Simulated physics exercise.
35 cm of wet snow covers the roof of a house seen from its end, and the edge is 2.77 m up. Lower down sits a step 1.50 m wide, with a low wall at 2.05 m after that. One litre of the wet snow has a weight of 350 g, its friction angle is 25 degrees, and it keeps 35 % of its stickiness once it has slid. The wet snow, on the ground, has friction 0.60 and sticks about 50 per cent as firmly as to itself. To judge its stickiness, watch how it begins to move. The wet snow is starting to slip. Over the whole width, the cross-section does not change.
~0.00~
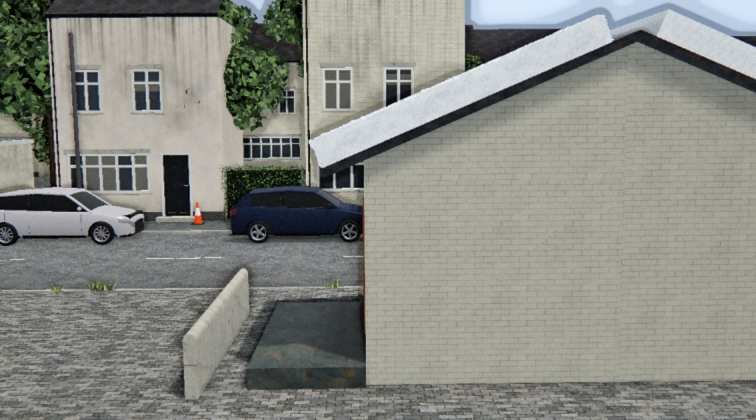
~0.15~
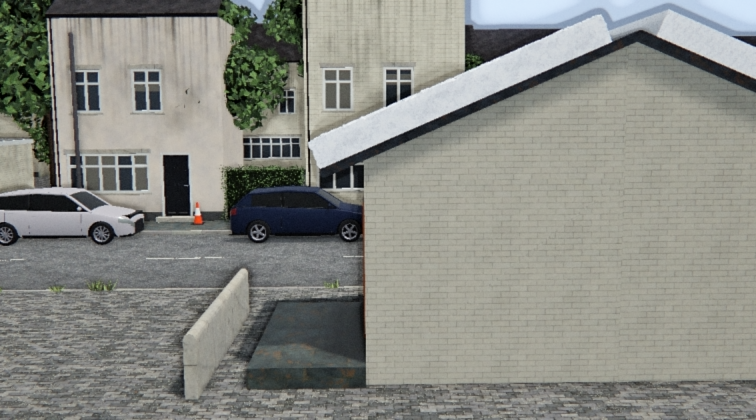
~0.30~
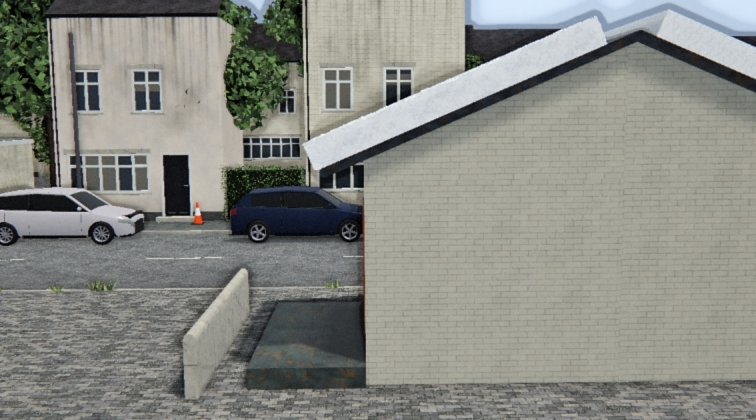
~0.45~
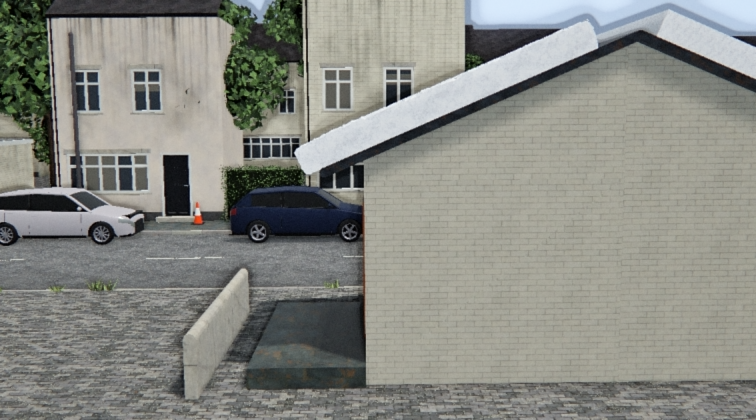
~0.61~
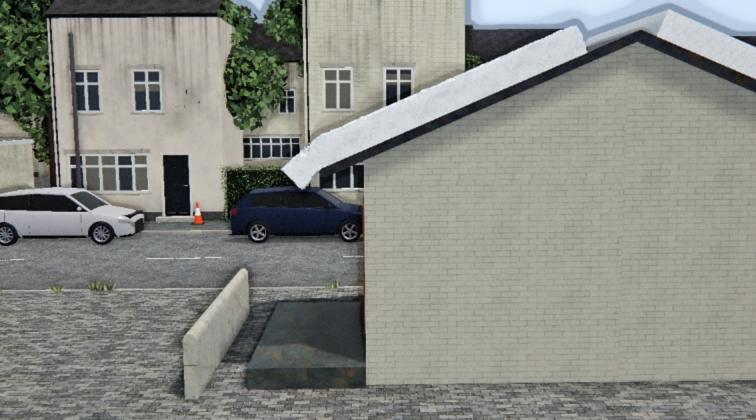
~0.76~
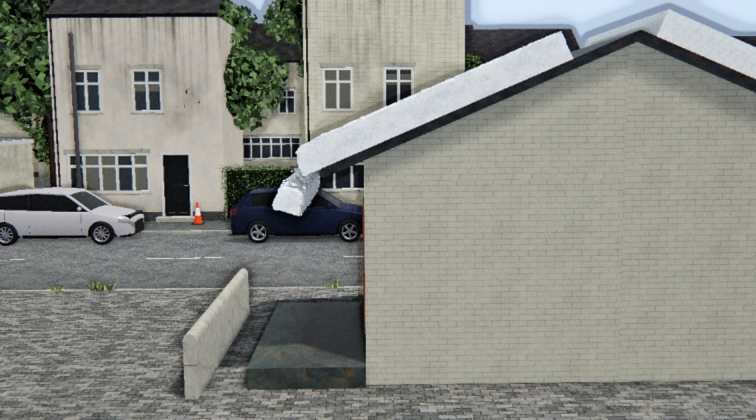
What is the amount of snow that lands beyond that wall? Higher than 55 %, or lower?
Lower.
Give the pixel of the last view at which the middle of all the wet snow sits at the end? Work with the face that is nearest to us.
(163, 370).
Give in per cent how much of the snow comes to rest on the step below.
Roughly 25 percent, I reckon.
After 1.16 s, 81 % is still on the roof and 0 % is past the low wall.
After 1.64 s, 52 % is still on the roof and 0 % is past the low wall.
After 2.12 s, 10 % is still on the roof and 11 % is past the low wall.
After 2.60 s, none is still on the roof and 44 % is past the low wall.
After 3.50 s, at the end, none is still on the roof and 44 % is past the low wall.
